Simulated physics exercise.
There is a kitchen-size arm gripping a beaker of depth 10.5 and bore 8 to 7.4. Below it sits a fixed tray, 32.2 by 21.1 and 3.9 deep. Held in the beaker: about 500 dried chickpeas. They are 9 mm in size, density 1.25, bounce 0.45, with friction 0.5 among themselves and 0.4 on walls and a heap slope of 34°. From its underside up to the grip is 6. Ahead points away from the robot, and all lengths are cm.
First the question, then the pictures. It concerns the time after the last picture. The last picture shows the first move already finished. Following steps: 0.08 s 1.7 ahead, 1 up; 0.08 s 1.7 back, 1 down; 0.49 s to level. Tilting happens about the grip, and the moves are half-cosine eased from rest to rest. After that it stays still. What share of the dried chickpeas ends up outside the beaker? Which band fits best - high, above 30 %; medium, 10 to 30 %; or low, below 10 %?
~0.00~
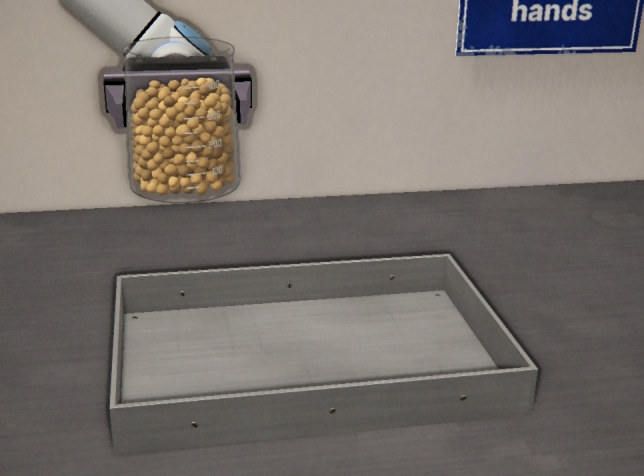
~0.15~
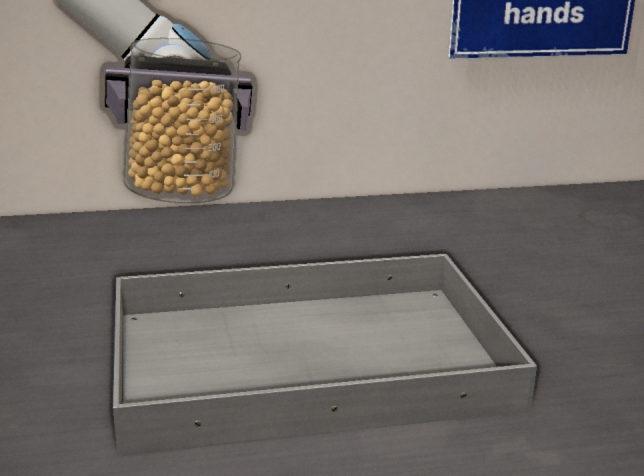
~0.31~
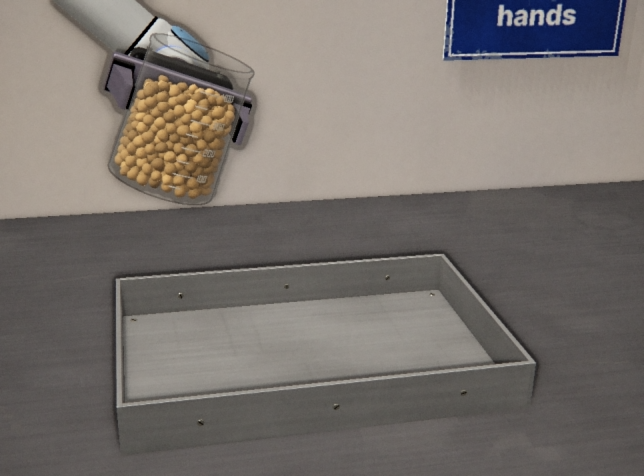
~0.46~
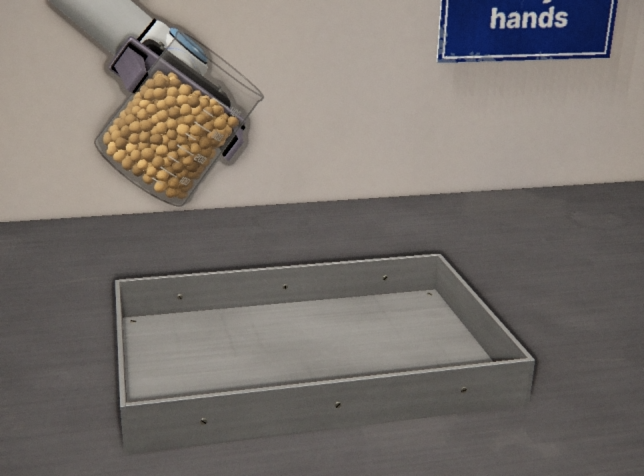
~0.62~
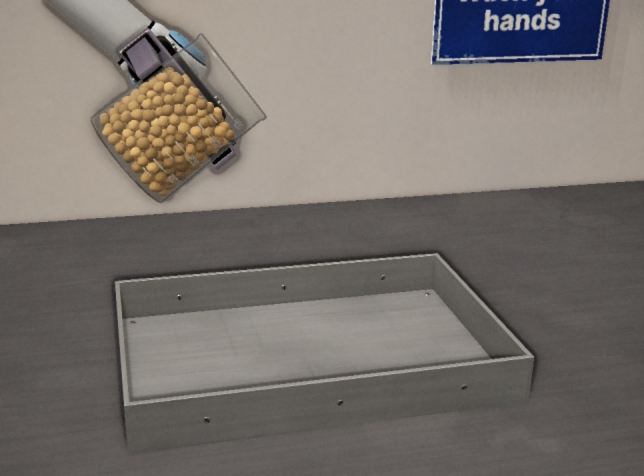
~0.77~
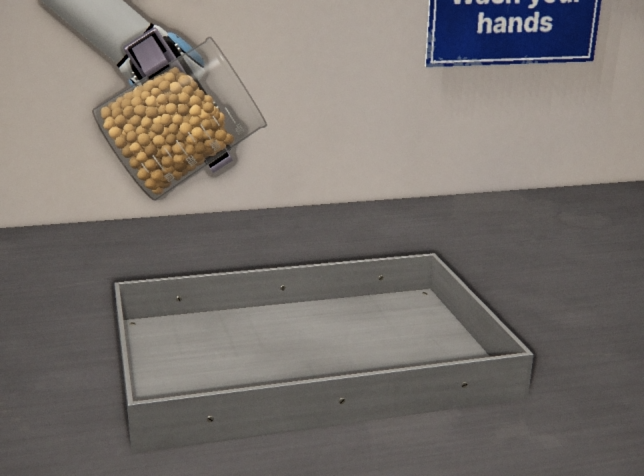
Low, below 10 %.
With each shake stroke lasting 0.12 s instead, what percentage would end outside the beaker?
The share would be near 0 %.
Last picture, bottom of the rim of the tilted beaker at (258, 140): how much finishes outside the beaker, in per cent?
15 %.
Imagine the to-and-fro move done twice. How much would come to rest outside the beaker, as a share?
Estimate: Around 10 %.
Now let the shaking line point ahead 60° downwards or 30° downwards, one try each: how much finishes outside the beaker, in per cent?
Near 0 and 0 percent respectively.
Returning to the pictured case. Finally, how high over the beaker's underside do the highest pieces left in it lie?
It reaches close to 9.5 cm in the end.
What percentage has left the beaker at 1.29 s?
Close to 5 per cent of the load is out.
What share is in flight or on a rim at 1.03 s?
Reading at that time: Some 3 per cent.
By 1.03 s, tilted 53° forward, highest piece 25 above the table; 484 in the beaker, 13 in flight or on a rim.
By 1.29 s, tilted 10° forward, highest piece 27 above the table; 481 in the beaker, 16 in the tray.
By 1.62 s, level, highest piece 27 above the table; 481 in the beaker, 16 in the tray.
By 2.67 s, level, highest piece 27 above the table; 481 in the beaker, 16 in the tray.
Final count, 481 in the beaker, 16 in the tray. That is 3 % outside the beaker.
